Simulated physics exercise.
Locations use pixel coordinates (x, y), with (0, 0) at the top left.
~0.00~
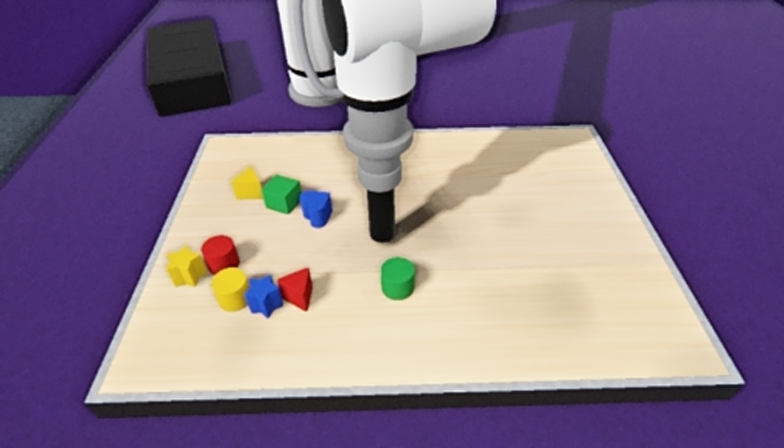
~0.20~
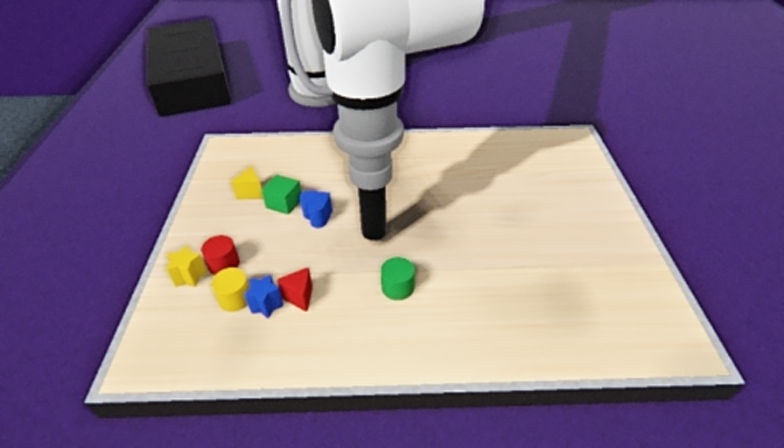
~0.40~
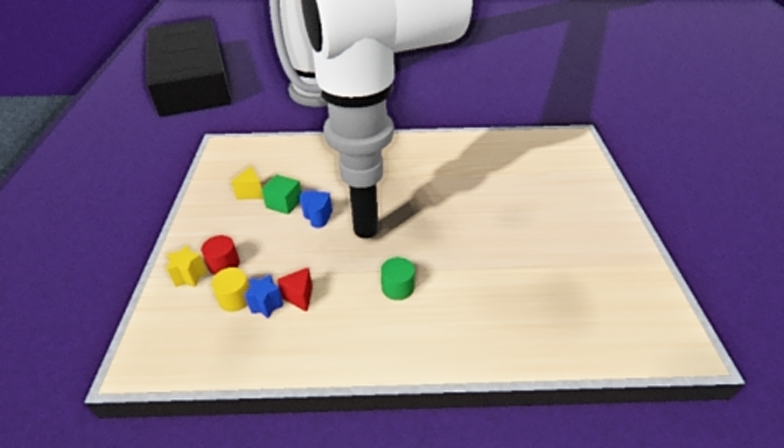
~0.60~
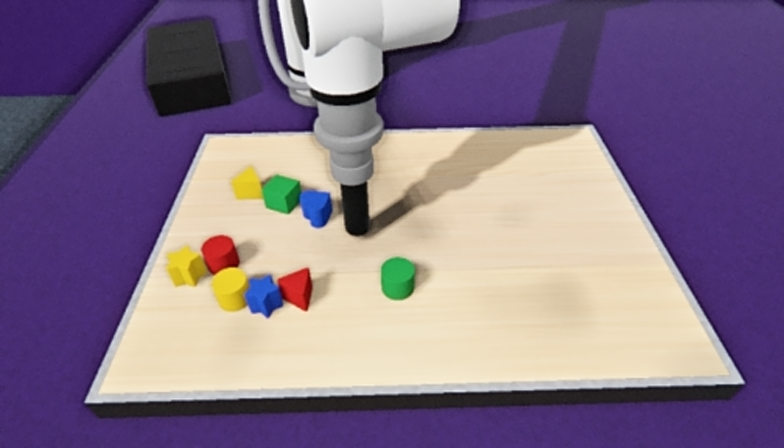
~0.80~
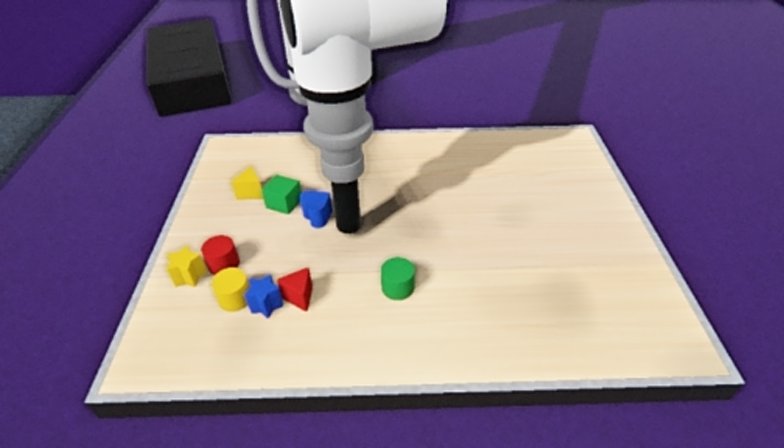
On a wooden board, a robot arm's black rod moves left toward a blue block.
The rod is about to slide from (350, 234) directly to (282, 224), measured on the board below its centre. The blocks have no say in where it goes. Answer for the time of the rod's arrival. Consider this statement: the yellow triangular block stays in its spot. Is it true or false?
My answer: True.
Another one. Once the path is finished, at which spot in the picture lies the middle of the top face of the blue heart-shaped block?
It comes to (298, 190).
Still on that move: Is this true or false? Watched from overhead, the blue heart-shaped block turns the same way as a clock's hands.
It is true.
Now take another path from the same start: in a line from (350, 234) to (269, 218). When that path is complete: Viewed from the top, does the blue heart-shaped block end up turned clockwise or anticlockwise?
It turns round clockwise.
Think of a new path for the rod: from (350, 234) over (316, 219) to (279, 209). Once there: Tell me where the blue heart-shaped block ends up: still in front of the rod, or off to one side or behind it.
The blue heart-shaped block is left behind or beside.
On the path given first. Halfway along, rod at (314, 221); blue heart-shaped block at (306, 194), turned 35° clockwise.
At the end, rod at (281, 216); yellow triangular block in place; green square at (276, 181); blue heart-shaped block at (298, 190), turned 85° clockwise.
